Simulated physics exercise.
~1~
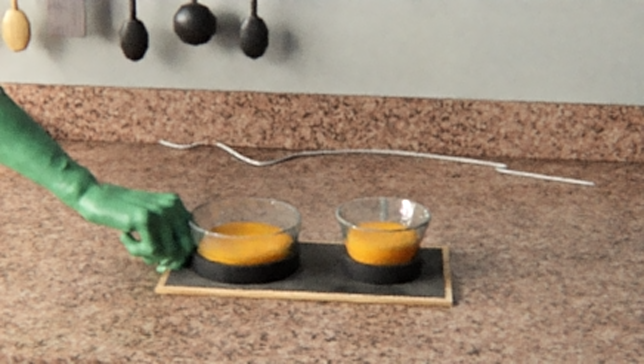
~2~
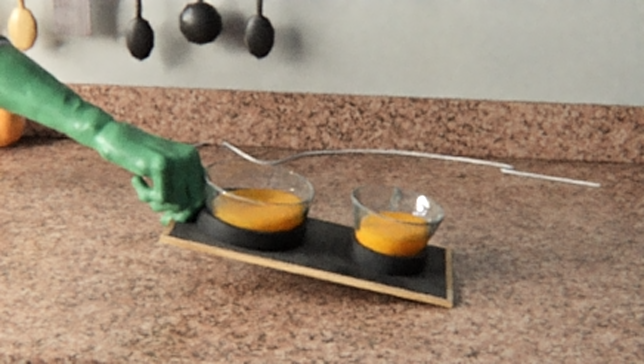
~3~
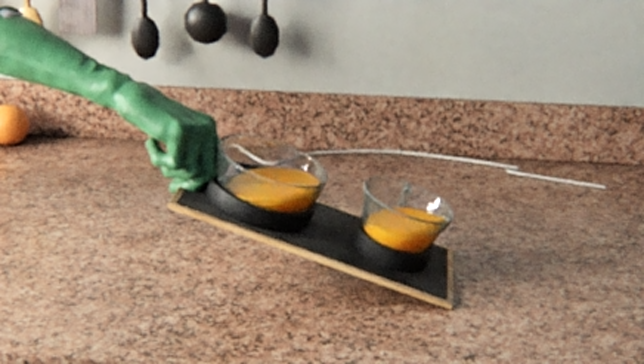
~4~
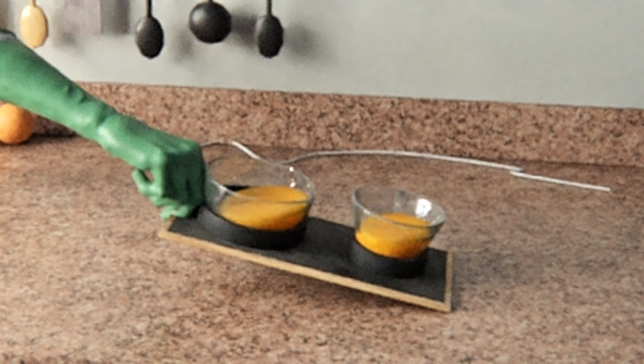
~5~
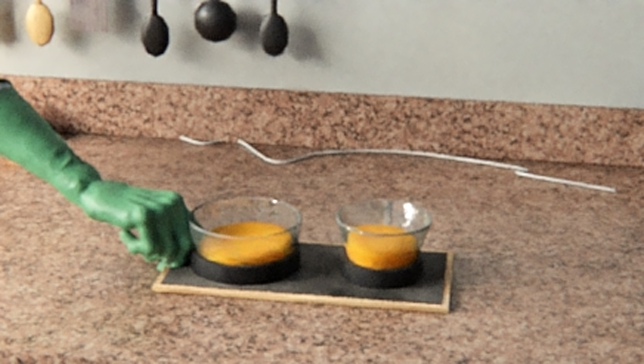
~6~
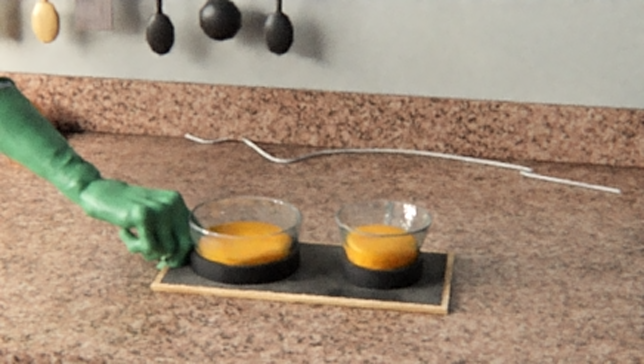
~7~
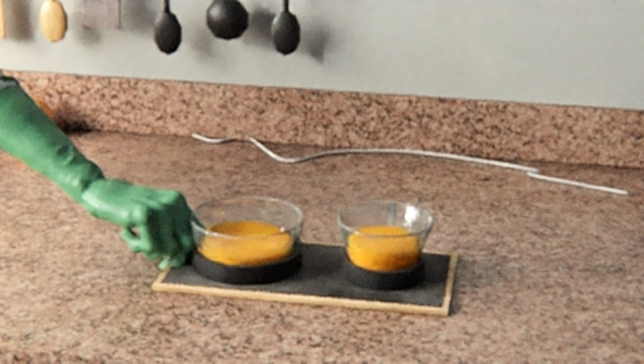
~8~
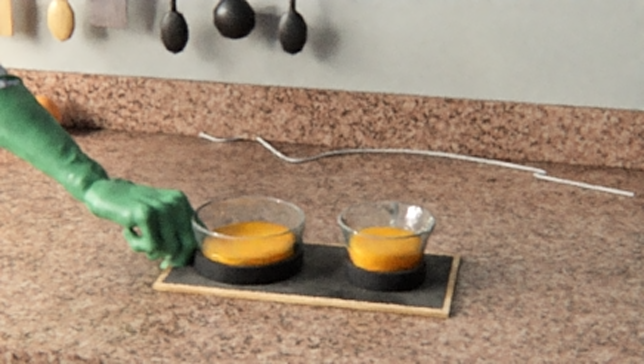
In this clip, a green hand lifts the left edge of a dark tray holding a glass bowl and a smaller glass cup of orange juice, then lowers it to the speckled counter, where both vessels rest upright in their black holders with juice still inside.
